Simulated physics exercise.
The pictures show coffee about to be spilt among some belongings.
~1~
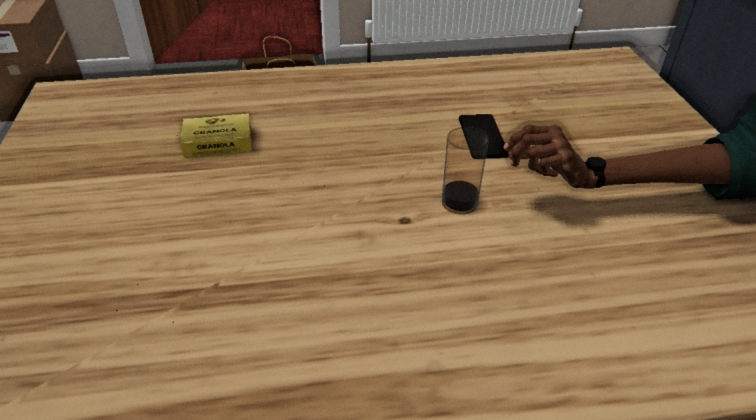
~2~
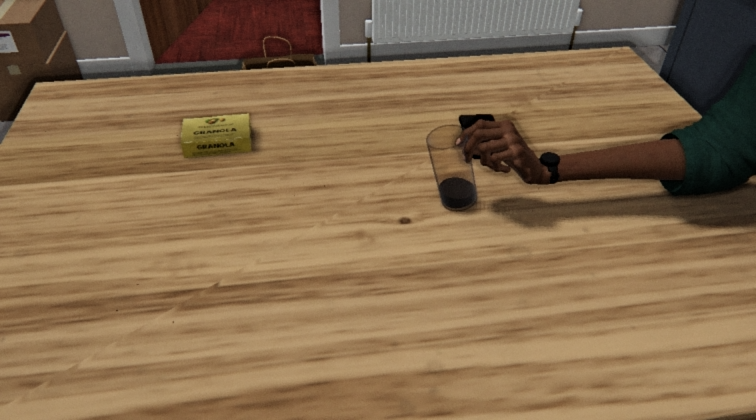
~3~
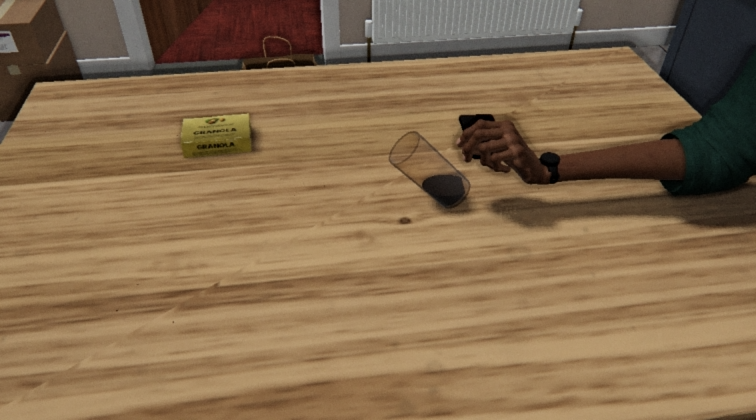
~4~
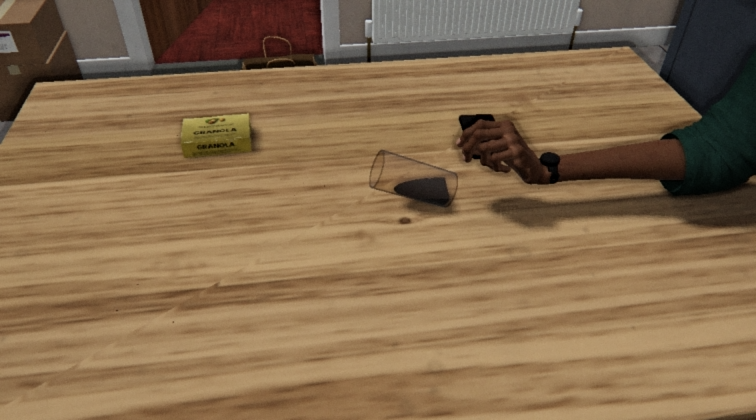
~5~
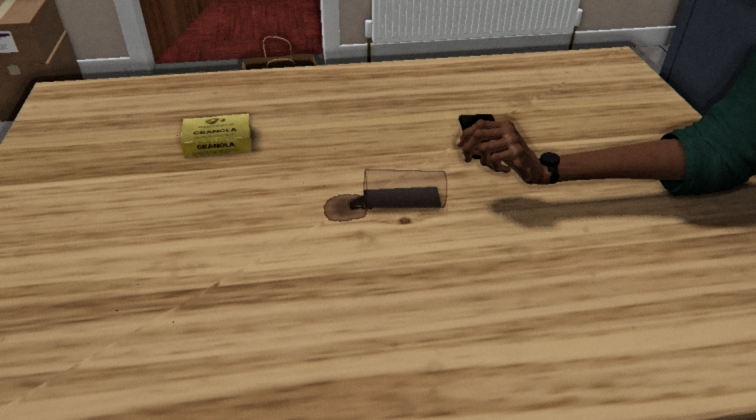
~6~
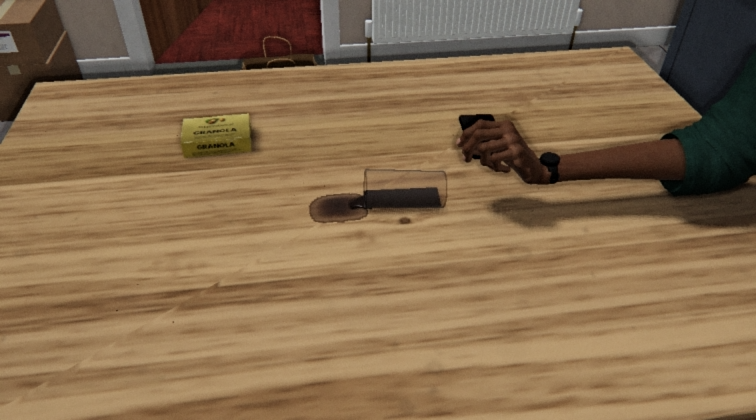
On a wooden table, a hand reaching toward a phone knocks a glass over to the left, dark liquid spilling into a small puddle.
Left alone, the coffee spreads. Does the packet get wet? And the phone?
The packet: No, it stays dry. The phone: No, it stays dry.
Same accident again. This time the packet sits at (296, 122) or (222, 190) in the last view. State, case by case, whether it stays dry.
Try one - it is not hit; try two - it gets hit.
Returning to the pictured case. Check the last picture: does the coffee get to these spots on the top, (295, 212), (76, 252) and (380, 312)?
Well, in sequence: Spilled on, spill-free, spill-free.
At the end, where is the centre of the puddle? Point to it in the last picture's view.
Its centre lies at roughly (261, 210) in the last picture.
Next, the puddle covers about as much as a saucer; the packet is clear of it; the phone is clear of it.
Finally, the puddle covers about as much as a saucer; the packet is clear of it; the phone is clear of it.
